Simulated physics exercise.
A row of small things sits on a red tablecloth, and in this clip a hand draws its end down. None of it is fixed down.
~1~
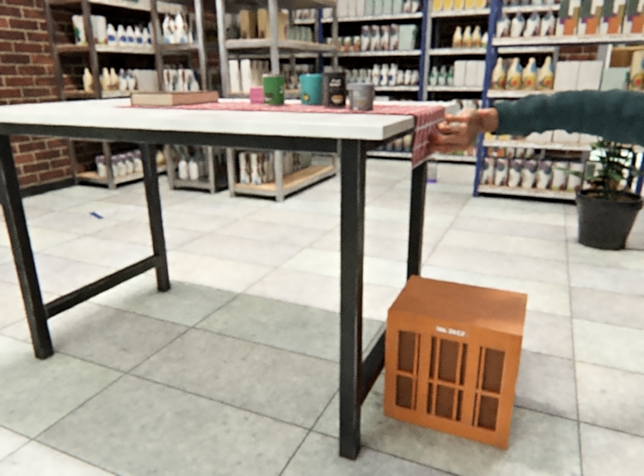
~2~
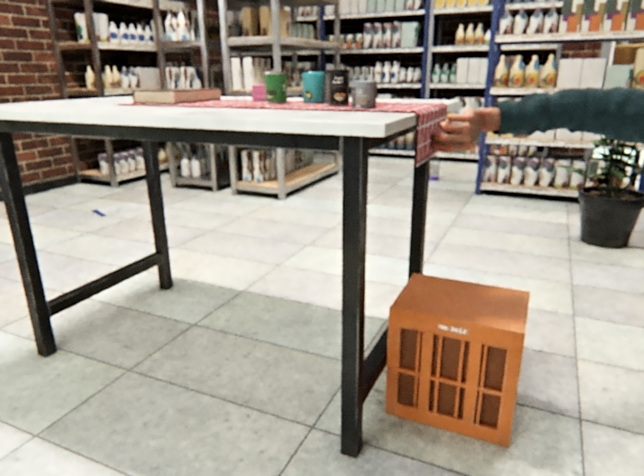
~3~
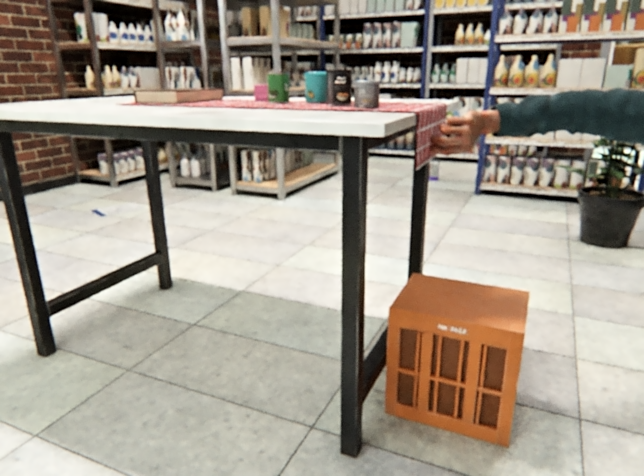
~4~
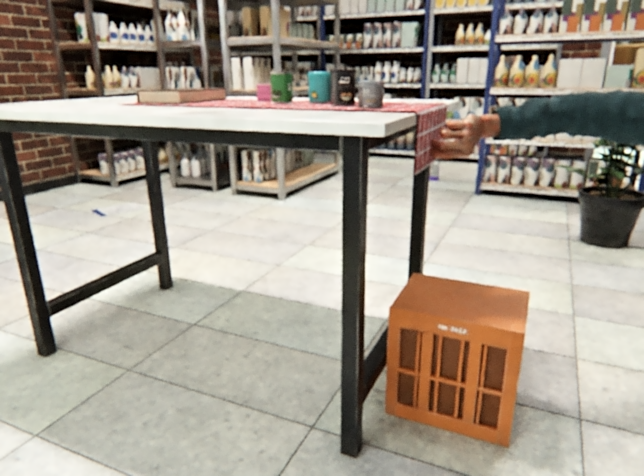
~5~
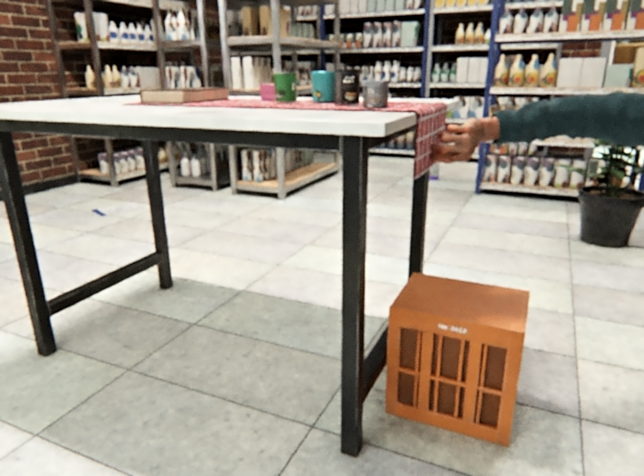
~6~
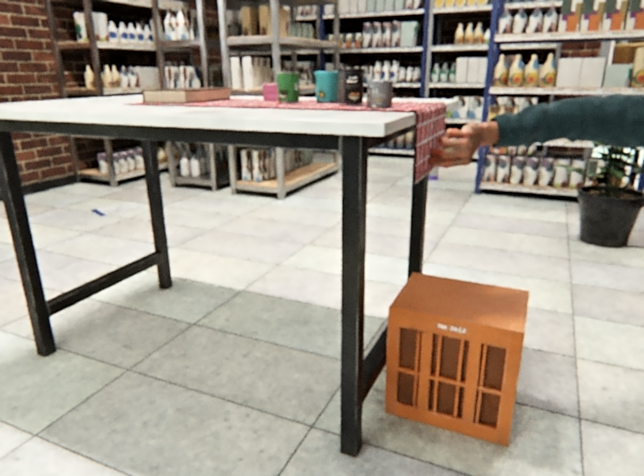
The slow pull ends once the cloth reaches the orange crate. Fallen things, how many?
Three.
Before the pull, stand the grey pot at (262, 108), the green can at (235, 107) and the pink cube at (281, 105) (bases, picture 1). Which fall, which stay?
Short version: Grey pot stays, green can stays, pink cube stays.
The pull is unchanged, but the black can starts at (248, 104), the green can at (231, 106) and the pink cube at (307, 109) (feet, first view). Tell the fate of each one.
Note - black can retained, green can retained, pink cube lost.
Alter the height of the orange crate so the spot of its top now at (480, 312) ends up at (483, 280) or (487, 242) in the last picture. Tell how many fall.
2 and 1.
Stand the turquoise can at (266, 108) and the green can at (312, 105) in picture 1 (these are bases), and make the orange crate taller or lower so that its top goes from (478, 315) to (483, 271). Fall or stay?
The turquoise can ends up still on top and the green can ends up still on top.
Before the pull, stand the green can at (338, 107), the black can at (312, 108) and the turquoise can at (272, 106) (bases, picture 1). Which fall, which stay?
The green can ends up knocked off; the black can ends up knocked off; the turquoise can ends up still aboard.
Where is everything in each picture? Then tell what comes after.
The first frame shows hem (411, 169); grey pot (362, 83); black can (334, 72); turquoise can (312, 75); green can (273, 74); pink cube (260, 87); top of the crate (478, 315).
The second frame shows hem (415, 167); grey pot (364, 81).
The third frame shows hem (416, 171); black can (339, 69).
The fourth frame shows hem (414, 175); turquoise can (320, 72); top of the crate (480, 313).
The fifth frame shows hem (414, 179); green can (285, 71).
The sixth frame shows hem (415, 184); grey pot (380, 80); black can (351, 69); turquoise can (327, 72); green can (288, 71); pink cube (273, 84).
Soon after, hem near (429, 228); grey pot gone.
After that, hem near (427, 279); grey pot and black can gone.
And then, hem on the crate; grey pot, black can and turquoise can gone.
In the end, hem on the crate; grey pot, black can and turquoise can gone. It carries off three.
